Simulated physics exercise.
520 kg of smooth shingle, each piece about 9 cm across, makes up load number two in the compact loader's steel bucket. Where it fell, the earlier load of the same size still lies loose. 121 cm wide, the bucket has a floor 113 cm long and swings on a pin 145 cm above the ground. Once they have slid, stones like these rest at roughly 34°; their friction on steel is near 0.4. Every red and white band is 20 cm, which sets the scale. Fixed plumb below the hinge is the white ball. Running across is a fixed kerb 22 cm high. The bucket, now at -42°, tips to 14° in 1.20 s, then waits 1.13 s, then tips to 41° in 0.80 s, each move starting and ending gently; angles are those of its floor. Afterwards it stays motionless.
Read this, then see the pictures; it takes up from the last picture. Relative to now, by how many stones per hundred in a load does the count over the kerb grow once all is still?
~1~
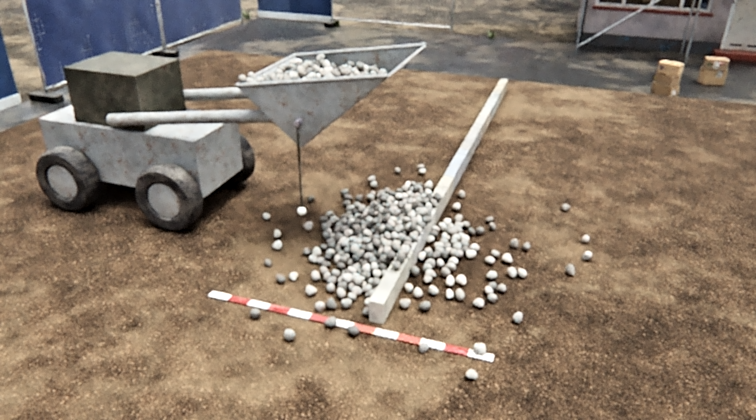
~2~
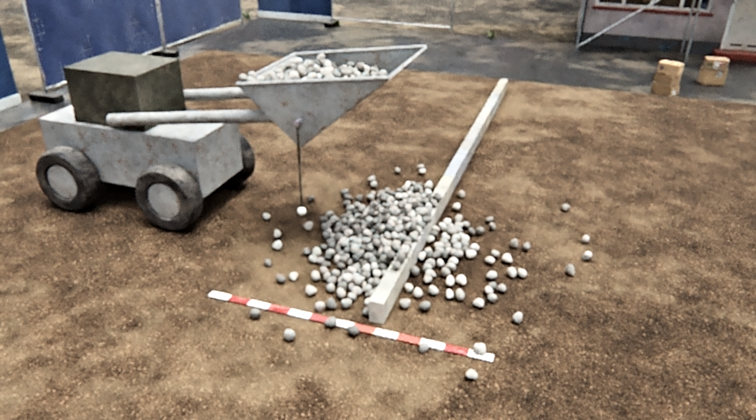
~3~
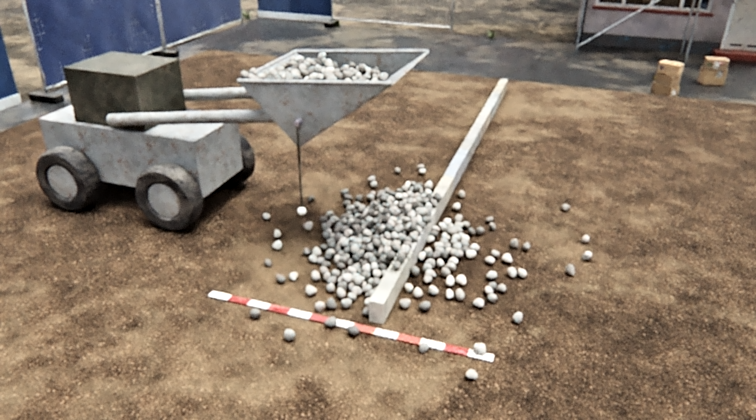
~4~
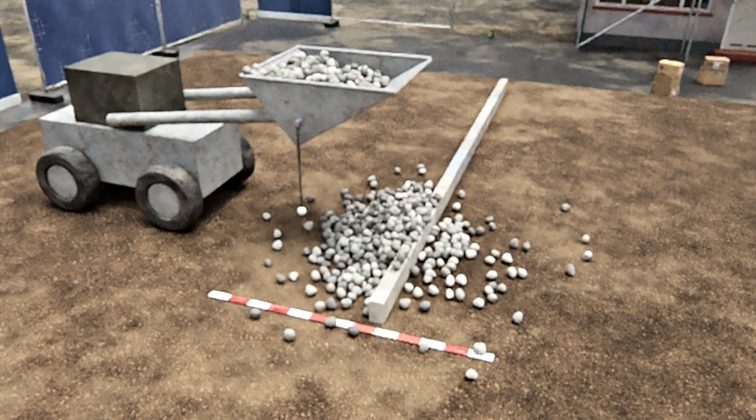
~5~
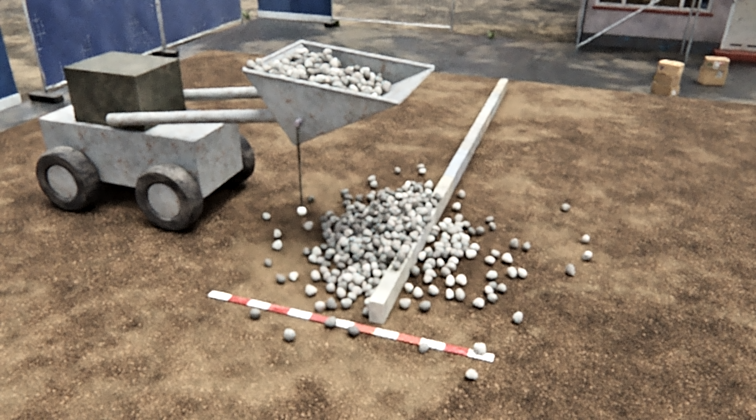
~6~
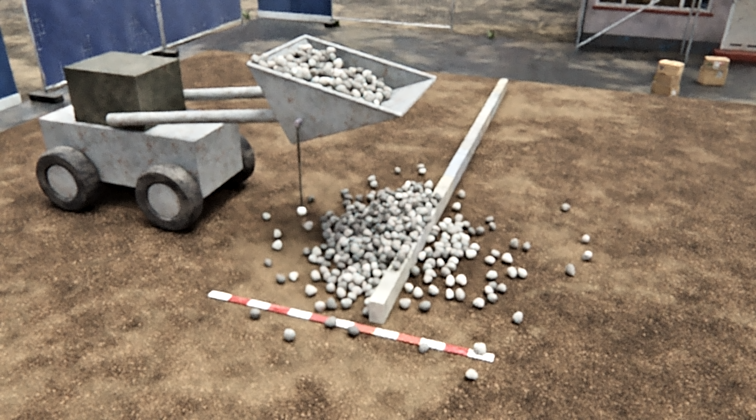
It grows by roughly 81 per hundred.
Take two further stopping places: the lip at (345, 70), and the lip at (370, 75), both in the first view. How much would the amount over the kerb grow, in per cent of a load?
First place: Roughly 30 %; second place: Roughly 60 %.
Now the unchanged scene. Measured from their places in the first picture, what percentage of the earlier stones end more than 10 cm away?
Estimate: 5 %, roughly.
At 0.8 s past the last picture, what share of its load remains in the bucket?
Estimate: 100 % remaining inside, roughly.
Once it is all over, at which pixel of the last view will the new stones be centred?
Middle: Approx. (449, 242) px.
Then, 0.4 s after the last picture the floor is at 5°; in per cent of one load, 100 in the bucket, 86 on this side of the kerb, 14 over the kerb; the foremost stones are at (550, 258).
Then, 0.8 s after the last picture the floor is at 14°; in per cent of one load, 100 in the bucket, 86 on this side of the kerb, 14 over the kerb; the foremost stones are at (550, 258).
Then, 3.1 s after the last picture the floor is at 41°; in per cent of one load, 0 in the bucket, 106 on this side of the kerb, 94 over the kerb; the foremost stones are at (585, 271).
Then, 5.9 s after the last picture the floor is at 41°; in per cent of one load, 0 in the bucket, 104 on this side of the kerb, 96 over the kerb; the foremost stones are at (585, 271). Net gain over the kerb, 81.
